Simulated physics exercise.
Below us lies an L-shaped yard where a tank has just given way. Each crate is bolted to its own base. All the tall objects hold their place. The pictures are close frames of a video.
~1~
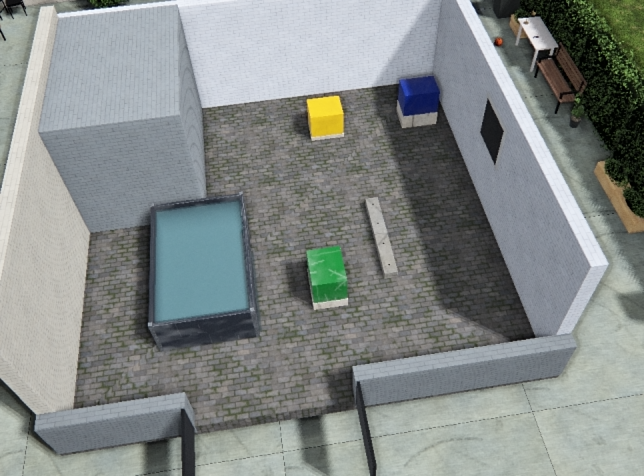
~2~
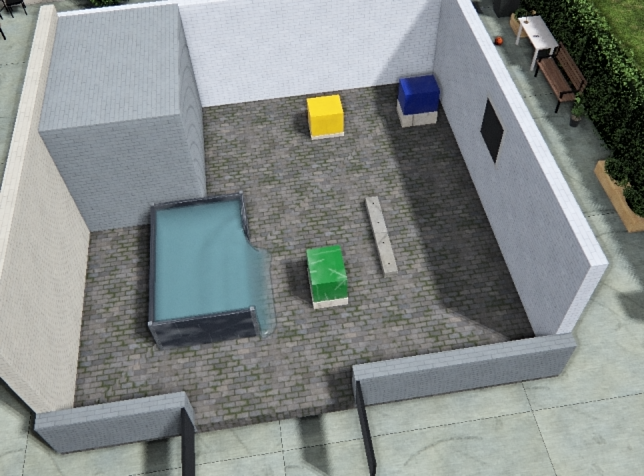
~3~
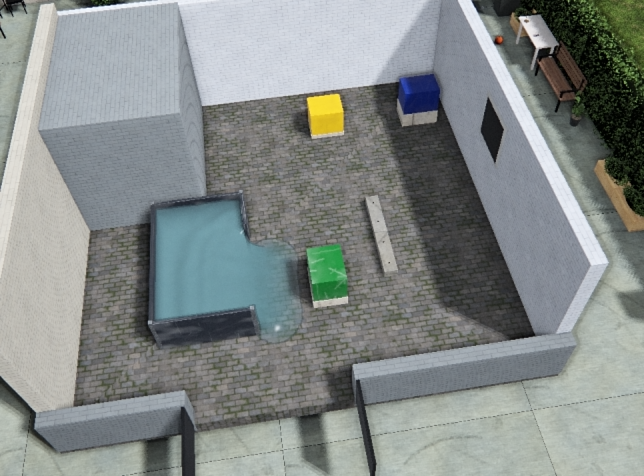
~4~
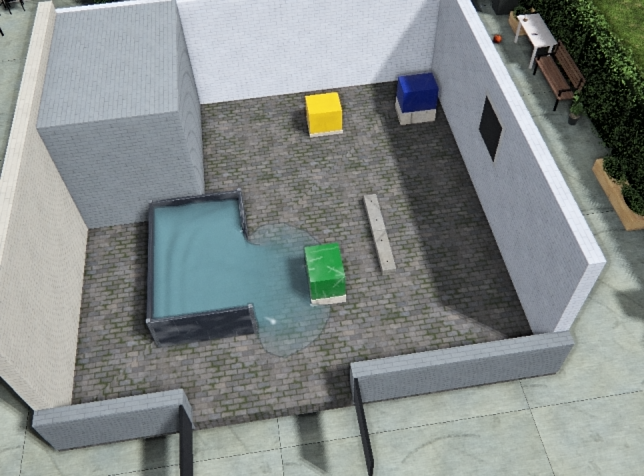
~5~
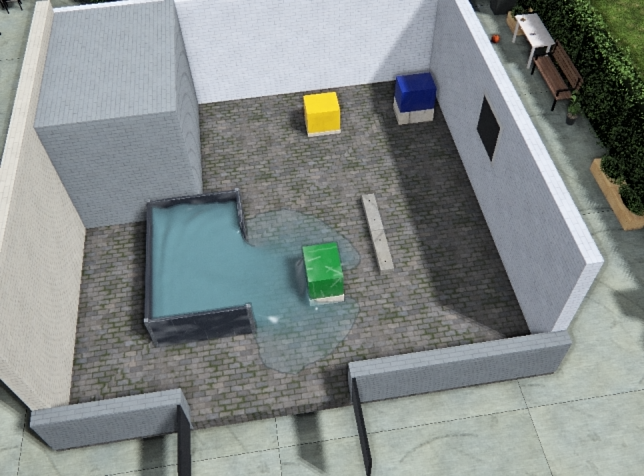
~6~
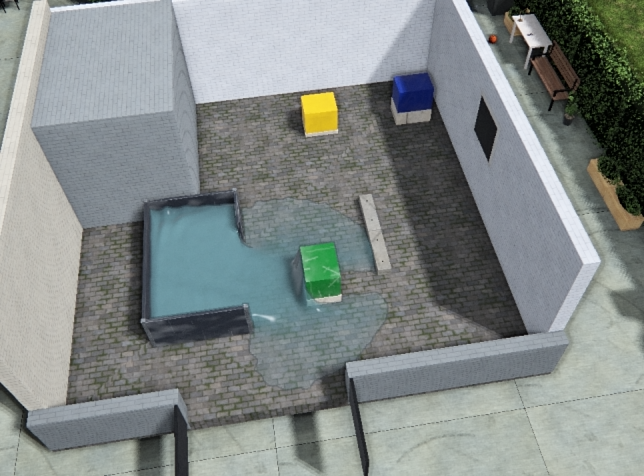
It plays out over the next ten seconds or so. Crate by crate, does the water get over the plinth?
The blue crate escapes dry; the yellow crate is wetted; the green crate is wetted.
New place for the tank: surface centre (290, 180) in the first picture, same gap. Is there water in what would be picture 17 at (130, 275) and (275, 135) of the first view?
In that order: Not flooded, no water.
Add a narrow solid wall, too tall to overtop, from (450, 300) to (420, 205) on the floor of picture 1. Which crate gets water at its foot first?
The one in green.
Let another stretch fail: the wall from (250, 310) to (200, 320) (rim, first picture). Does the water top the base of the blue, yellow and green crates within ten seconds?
One by one: The blue crate stays dry; the yellow crate keeps dry; the green crate is spared.
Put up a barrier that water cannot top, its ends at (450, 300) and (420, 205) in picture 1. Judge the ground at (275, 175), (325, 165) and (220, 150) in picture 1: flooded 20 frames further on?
In that order: Wet, under water, dry.
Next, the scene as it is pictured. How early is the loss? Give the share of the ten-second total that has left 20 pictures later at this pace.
Some 55 per cent.
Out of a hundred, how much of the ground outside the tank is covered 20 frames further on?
Near 60 in a hundred.
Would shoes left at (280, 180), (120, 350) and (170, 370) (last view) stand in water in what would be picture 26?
One after the other: Flooded, clear, not flooded.
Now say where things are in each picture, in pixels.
The first frame shows the tank at (200, 257) is whole and still.
In the second frame, the front is at (260, 250), out from the gap at (250, 282).
In the third frame, the front is at (286, 246), out from the gap at (250, 283).
In the fourth frame, water pours out at (249, 282) and has run to (305, 236).
In the fifth frame, water pours out at (247, 282) and has run to (353, 252).
In the sixth frame, the front is at (365, 232), out from the gap at (244, 282).
A moment on, water covers 30 % of the floor; the blue crate not reached, the yellow crate not reached, the green crate water round its plinth.
Next, water covers 50 % of the floor; the blue crate water round its plinth, the yellow crate water round its plinth, the green crate water round its plinth.
Then, water covers 60 % of the floor; the blue crate water round its plinth, the yellow crate water round its plinth, the green crate water round its plinth.
Later, water covers 75 % of the floor; the blue crate water round its plinth, the yellow crate water round its plinth, the green crate water round its plinth.
In the end, water covers 80 % of the floor; the blue crate stayed above the water, the yellow crate was topped, the green crate was topped.
